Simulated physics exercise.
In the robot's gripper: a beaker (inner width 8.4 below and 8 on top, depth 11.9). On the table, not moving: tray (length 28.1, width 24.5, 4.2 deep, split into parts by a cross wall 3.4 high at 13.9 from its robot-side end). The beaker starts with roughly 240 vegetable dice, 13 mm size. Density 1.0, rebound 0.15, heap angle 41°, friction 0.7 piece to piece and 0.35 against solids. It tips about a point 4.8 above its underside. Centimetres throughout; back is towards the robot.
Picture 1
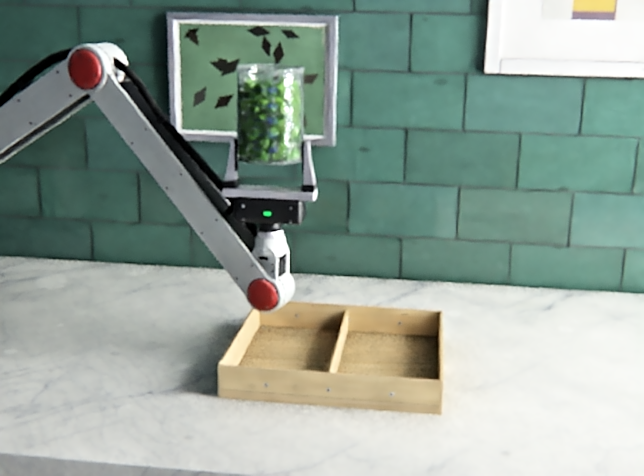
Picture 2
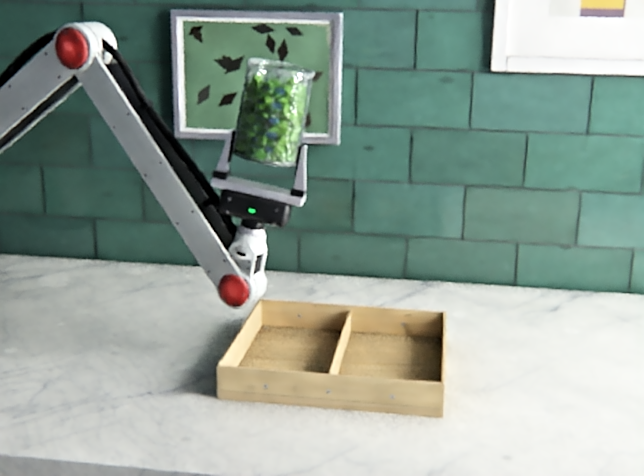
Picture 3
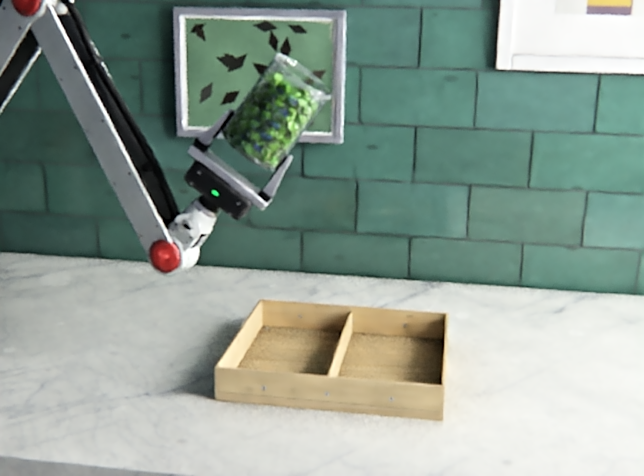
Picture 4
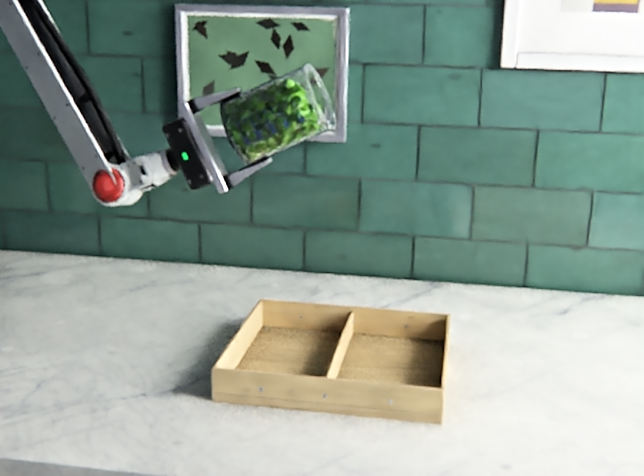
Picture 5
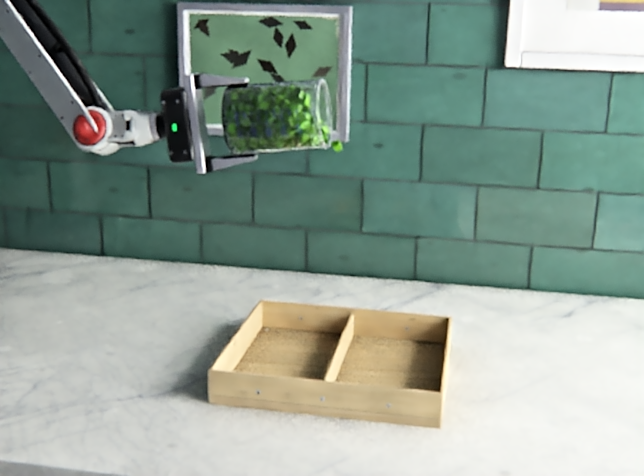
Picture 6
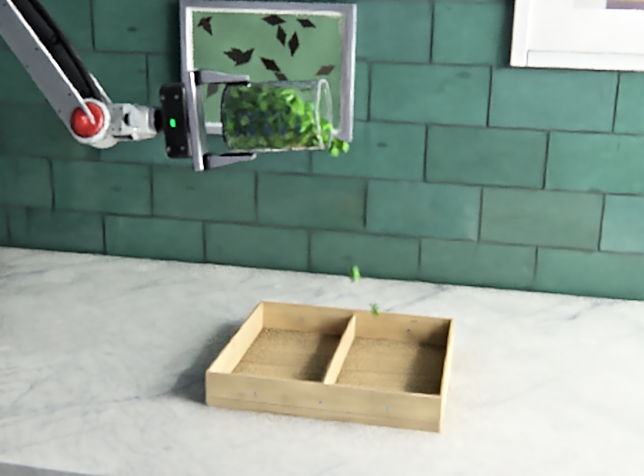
A white robot arm with red joints, gripping a clear beaker of green vegetable dice, swings left and tips it rightward until it lies nearly level, and a few pieces drop from its mouth. The camera, facing a green-tiled wall over a pale marble counter, drifts very slightly. A divided wooden tray sits still below, with a framed leaf print behind the beaker and another frame at upper right.
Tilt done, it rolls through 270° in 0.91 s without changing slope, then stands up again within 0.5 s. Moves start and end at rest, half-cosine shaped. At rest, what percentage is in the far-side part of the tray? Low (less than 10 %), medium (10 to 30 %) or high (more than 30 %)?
A medium share, 10 to 30 %, ends in the far-side part of the tray.
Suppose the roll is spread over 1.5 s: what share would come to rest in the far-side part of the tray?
It would be near 15 per cent.
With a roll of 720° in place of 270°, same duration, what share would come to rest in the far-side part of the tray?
It would be near 15 per cent.
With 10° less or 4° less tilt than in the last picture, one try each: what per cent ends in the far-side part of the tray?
About 5 and 10 per cent.
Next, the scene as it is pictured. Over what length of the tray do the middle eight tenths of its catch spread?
About 10 cm.
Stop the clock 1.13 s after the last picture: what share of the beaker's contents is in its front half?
About 40 per cent.
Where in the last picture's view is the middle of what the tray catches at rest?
Near (383, 366).
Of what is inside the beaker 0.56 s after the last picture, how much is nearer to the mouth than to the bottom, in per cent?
Roughly 45 per cent.
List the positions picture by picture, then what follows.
Beaker middle at (270, 115), upright; upper third of the load around (269, 96), from x 245 to 295, top at y 80; 236 in the beaker, in the first frame.
Beaker middle at (273, 113), tipped 10°; upper third of the load around (273, 95), from x 240 to 300, top at y 80, in the second frame.
Beaker middle at (276, 113), tipped 36°; upper third of the load around (279, 98), from x 235 to 310, top at y 75, in the third frame.
Beaker middle at (278, 115), tipped 65°; upper third of the load around (277, 100), from x 230 to 315, top at y 85, in the fourth frame.
Beaker middle at (277, 117), tipped 83°; upper third of the load around (271, 101), from x 230 to 335, top at y 90, in the fifth frame.
Beaker middle at (277, 117), tipped 85°; upper third of the load around (265, 101), from x 230 to 375, top at y 90; 233 in the beaker, 1 in the far-side part, 2 in flight or on a rim, in the sixth frame.
Then, 0.56 s later, tipped 85°, highest piece 37 above the table; 228 in the beaker, 7 in the far-side part, 1 in flight or on a rim.
Then, 1.13 s later, tipped 51°, highest piece 38 above the table; 196 in the beaker, 38 in the far-side part, 2 in flight or on a rim.
Then, 1.61 s later, upright, highest piece 40 above the table; 196 in the beaker, 40 in the far-side part.
Then, 2.31 s later, upright, highest piece 40 above the table; 196 in the beaker, 40 in the far-side part.
At rest, 196 in the beaker, 40 in the far-side part. That is 17 % in the far-side part of the tray.
